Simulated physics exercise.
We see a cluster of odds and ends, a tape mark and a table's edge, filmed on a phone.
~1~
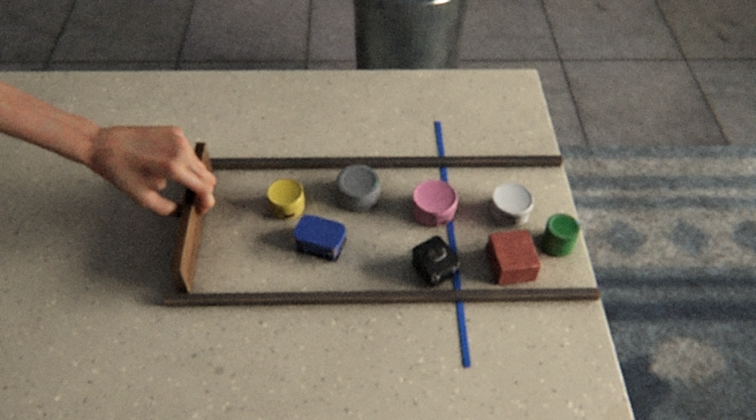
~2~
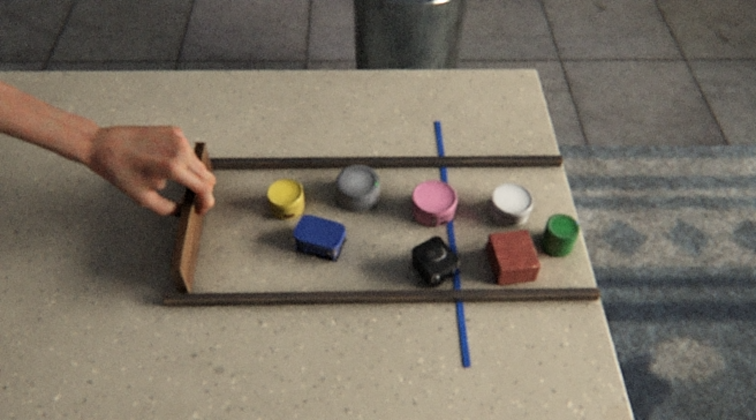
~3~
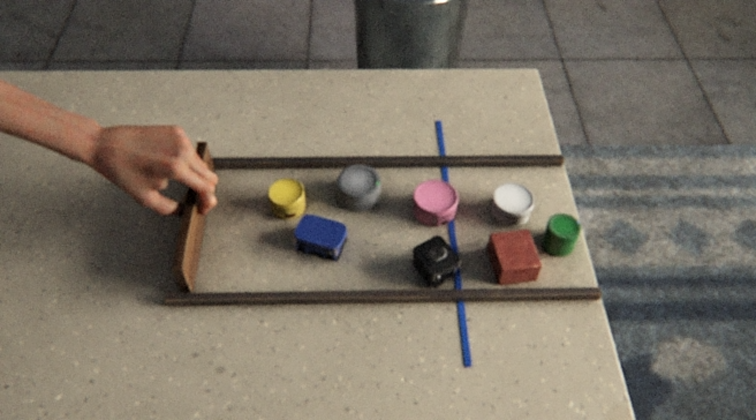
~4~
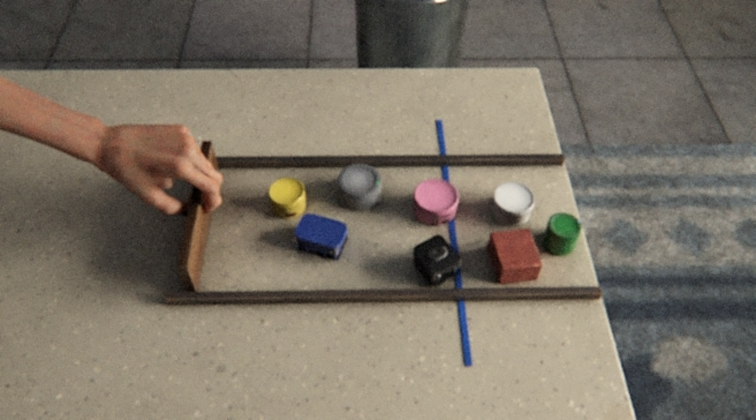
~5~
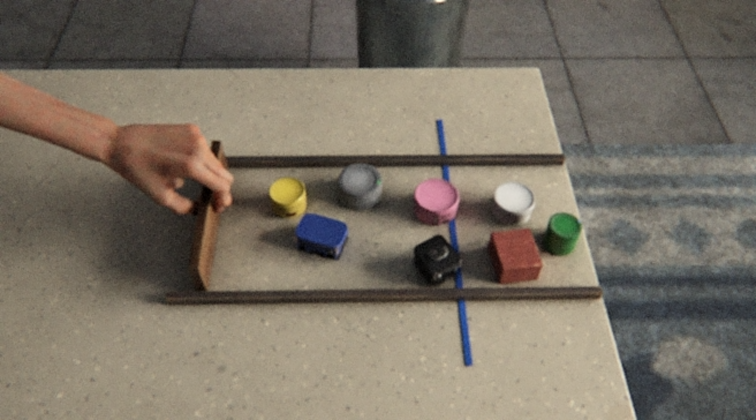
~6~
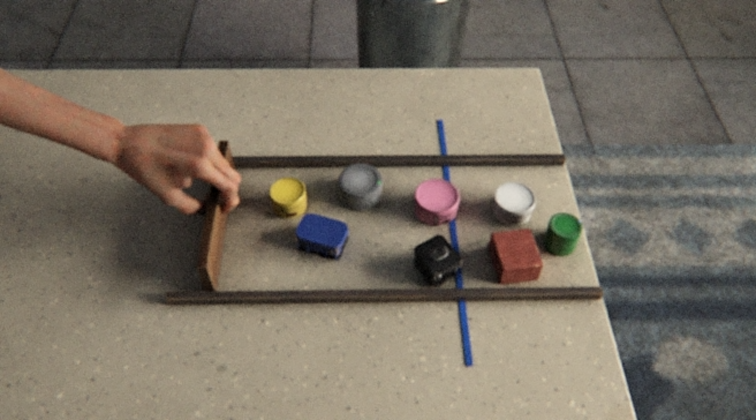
A hand slides a wooden board slightly right between two rails, toward several small coloured objects.
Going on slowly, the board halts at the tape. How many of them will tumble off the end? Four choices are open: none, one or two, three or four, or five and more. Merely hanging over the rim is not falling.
Looks like not a single one goes over the edge.
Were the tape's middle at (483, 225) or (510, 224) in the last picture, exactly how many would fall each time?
Counts per try: 0 and 1.
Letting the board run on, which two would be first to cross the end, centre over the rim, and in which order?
The pair, in order, is the white pot and the green lid.
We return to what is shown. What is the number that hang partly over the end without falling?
Overhanging: 0.
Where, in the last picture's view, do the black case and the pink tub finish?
About (476, 267), and the other about (508, 202).
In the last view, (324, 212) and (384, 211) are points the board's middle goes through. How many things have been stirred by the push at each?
I count 3 first and 4 after.
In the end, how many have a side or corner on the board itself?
Contact count: 4.
Soon after, none off yet; green lid at rest near (562, 234); white pot at rest near (513, 204); red block at rest near (515, 256).
In the end, the number that fall off is zero.
